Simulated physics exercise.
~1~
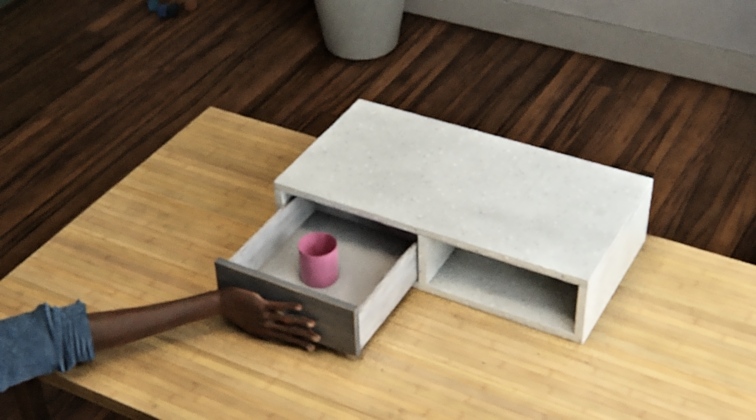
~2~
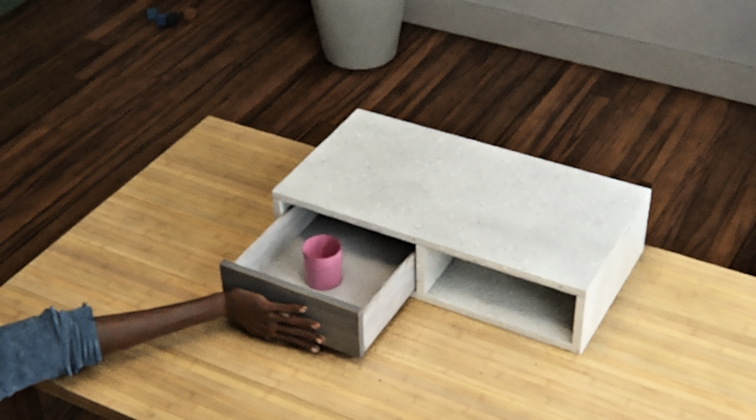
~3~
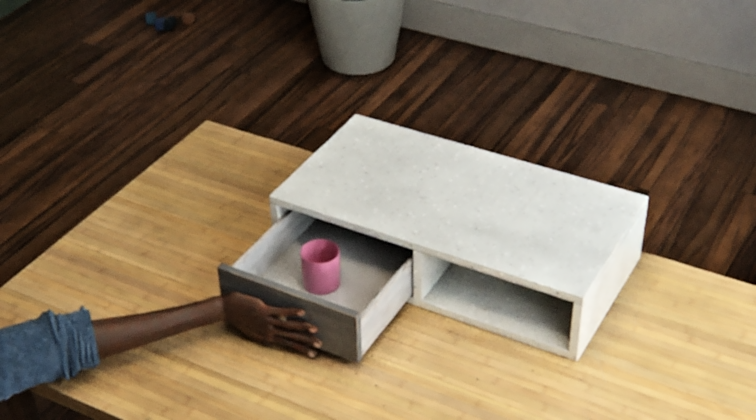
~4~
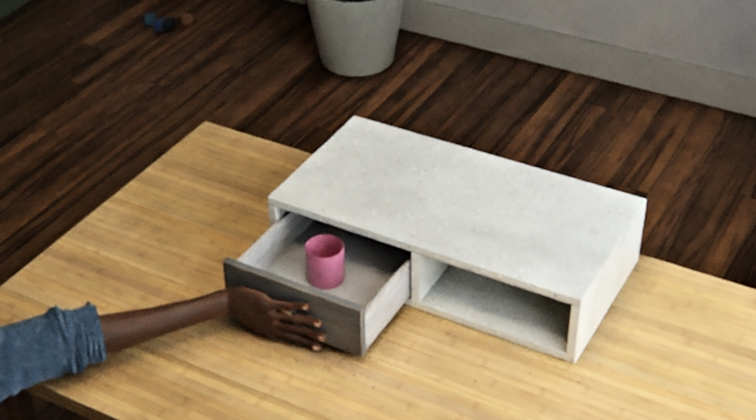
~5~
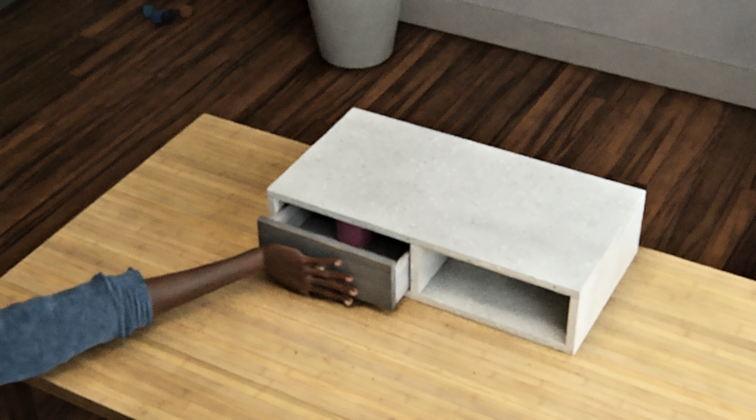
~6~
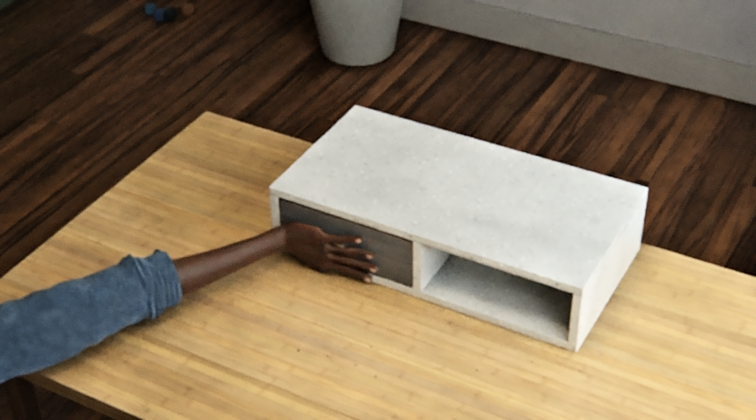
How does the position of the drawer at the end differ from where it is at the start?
At the start the drawer sticks out from the left side of the pale chest with the pink cup showing inside. At the end it is pushed all the way in, further right and up in the view, with its grey front closing the left opening.
A pale, stone-like chest with a grey-fronted drawer pulled open on its left side and an empty open compartment on its right sits on a light wooden table, seen from above at an angle by a slightly swaying camera. A pink cup stands inside the drawer, and behind the table are a dark wooden floor and a pale pot. A hand in a blue sleeve rests against the drawer front and at first barely moves it. Then the hand pushes the drawer inward, and the cup slides out of sight beneath the top. Finally the drawer closes fully, with the hand still on its front.
